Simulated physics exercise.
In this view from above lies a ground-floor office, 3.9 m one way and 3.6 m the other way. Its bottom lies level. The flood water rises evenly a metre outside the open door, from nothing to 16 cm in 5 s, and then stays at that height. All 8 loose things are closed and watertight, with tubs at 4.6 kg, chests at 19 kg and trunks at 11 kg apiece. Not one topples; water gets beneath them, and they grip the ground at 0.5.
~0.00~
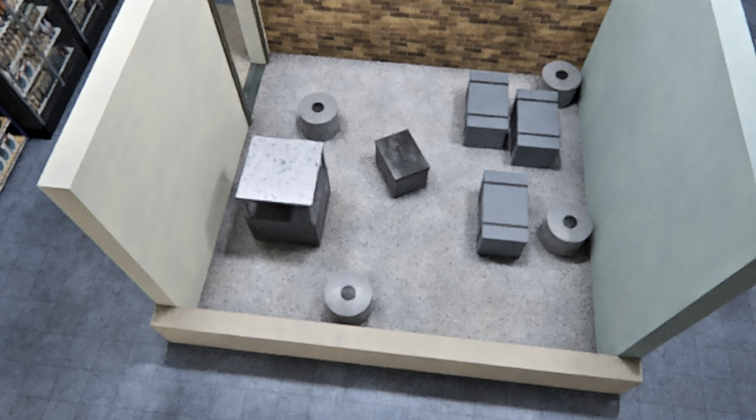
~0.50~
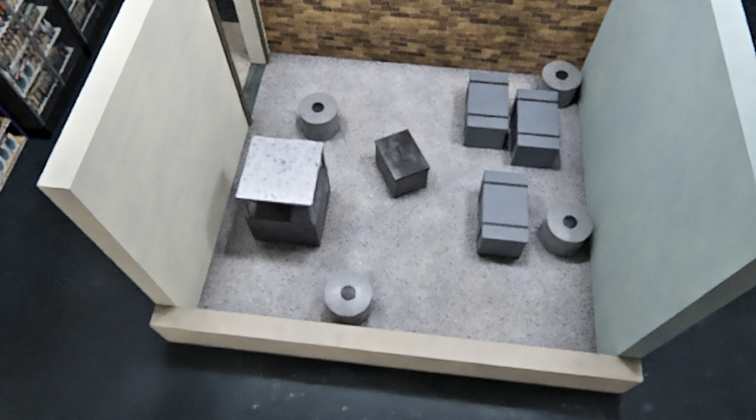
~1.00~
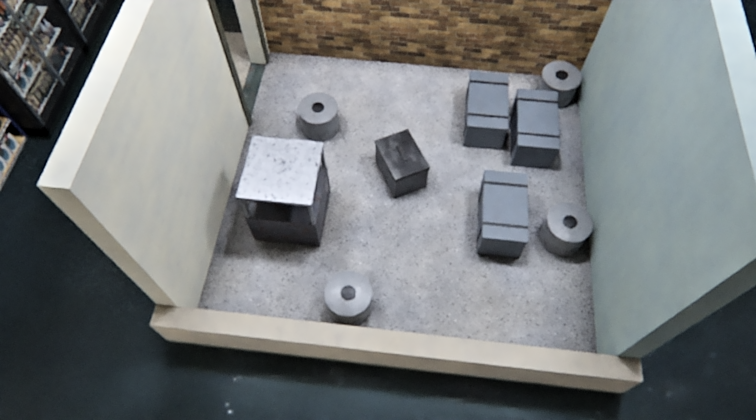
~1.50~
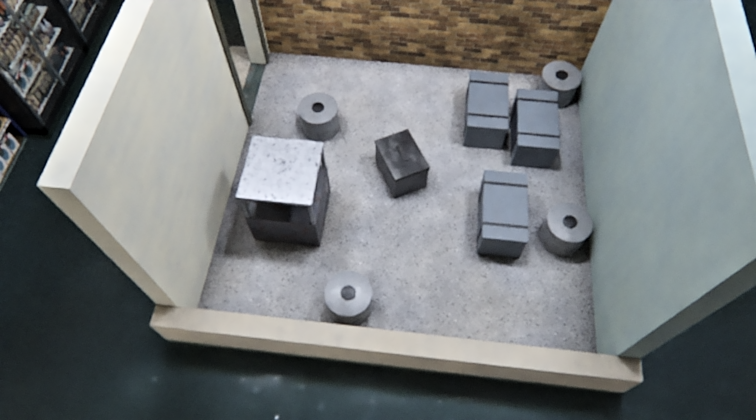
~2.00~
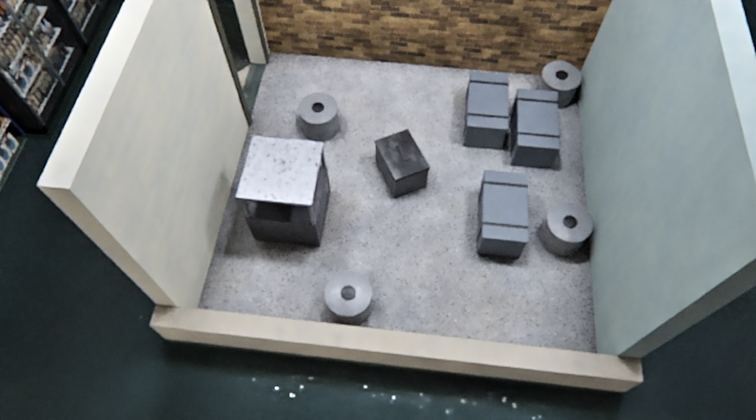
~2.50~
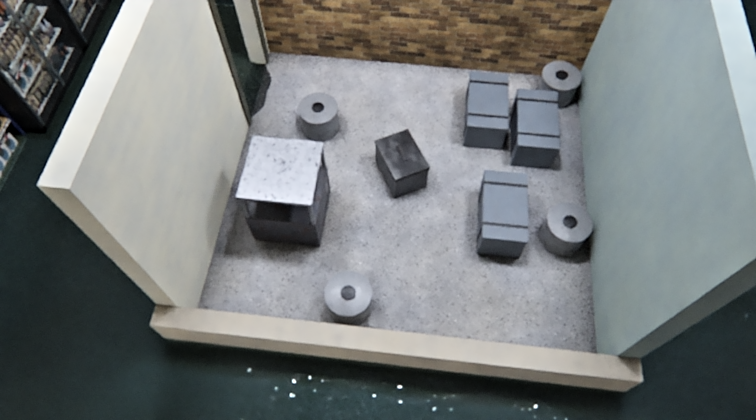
Dark water spreads around the outside of the walled room while the objects inside stay still.
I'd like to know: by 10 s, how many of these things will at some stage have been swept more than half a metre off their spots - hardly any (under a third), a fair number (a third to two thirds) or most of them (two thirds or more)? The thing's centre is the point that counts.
It will work out to one to two of every three.
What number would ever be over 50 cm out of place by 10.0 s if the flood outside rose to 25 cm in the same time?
I count 6 of them in that case.
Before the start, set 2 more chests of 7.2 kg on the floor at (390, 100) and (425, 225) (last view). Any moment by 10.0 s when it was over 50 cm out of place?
In turn: Past it, short of it.
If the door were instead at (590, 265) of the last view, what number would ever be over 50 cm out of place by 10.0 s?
The answer then is 3.
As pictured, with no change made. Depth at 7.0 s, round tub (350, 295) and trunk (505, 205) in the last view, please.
Roughly 0 and 2 cm.
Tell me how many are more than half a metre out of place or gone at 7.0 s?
The number comes to 1.
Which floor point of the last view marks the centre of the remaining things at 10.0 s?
(468, 233).
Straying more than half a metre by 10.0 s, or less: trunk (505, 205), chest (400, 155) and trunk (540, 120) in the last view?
In turn: Below the mark, below the mark, above the mark.
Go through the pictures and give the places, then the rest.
The first frame shows a tub at (318, 108) rests on the ground; a tub at (570, 222) rests on the ground; water covers 0.0 m2; 0 of 8 have shifted.
The second frame shows a tub at (318, 108), on the bottom; a tub at (570, 222), on the bottom; water covers 0.0 m2; 0 of 8 have shifted.
The third frame shows a tub at (318, 108) rests on the ground; a tub at (570, 222) rests on the ground; water covers 0.0 m2; 0 of 8 have shifted.
The fourth frame shows a tub at (318, 108), on the bottom; a tub at (570, 222) rests on the ground; 0.0 m2 under water; 0 of 8 have shifted.
The fifth frame shows a tub at (318, 108), on the bottom; a tub at (570, 222) rests on the ground; water covers 0.0 m2; 0 of 8 have shifted.
The sixth frame shows a tub at (318, 108) rests on the ground; a tub at (570, 222), on the bottom; 0.0 m2 under water; 0 of 8 have shifted.
After 3.5 s 0 of 8 are over 50 cm from their spots; 0 afloat.
After 4.5 s 0 of 8 are over 50 cm from their spots; 0 afloat.
After 7.0 s 1 of 8 are over 50 cm from their spots; 3 afloat.
After 10.0 s 5 of 8 are over 50 cm from their spots, and 5 have been at some point; 4 afloat.
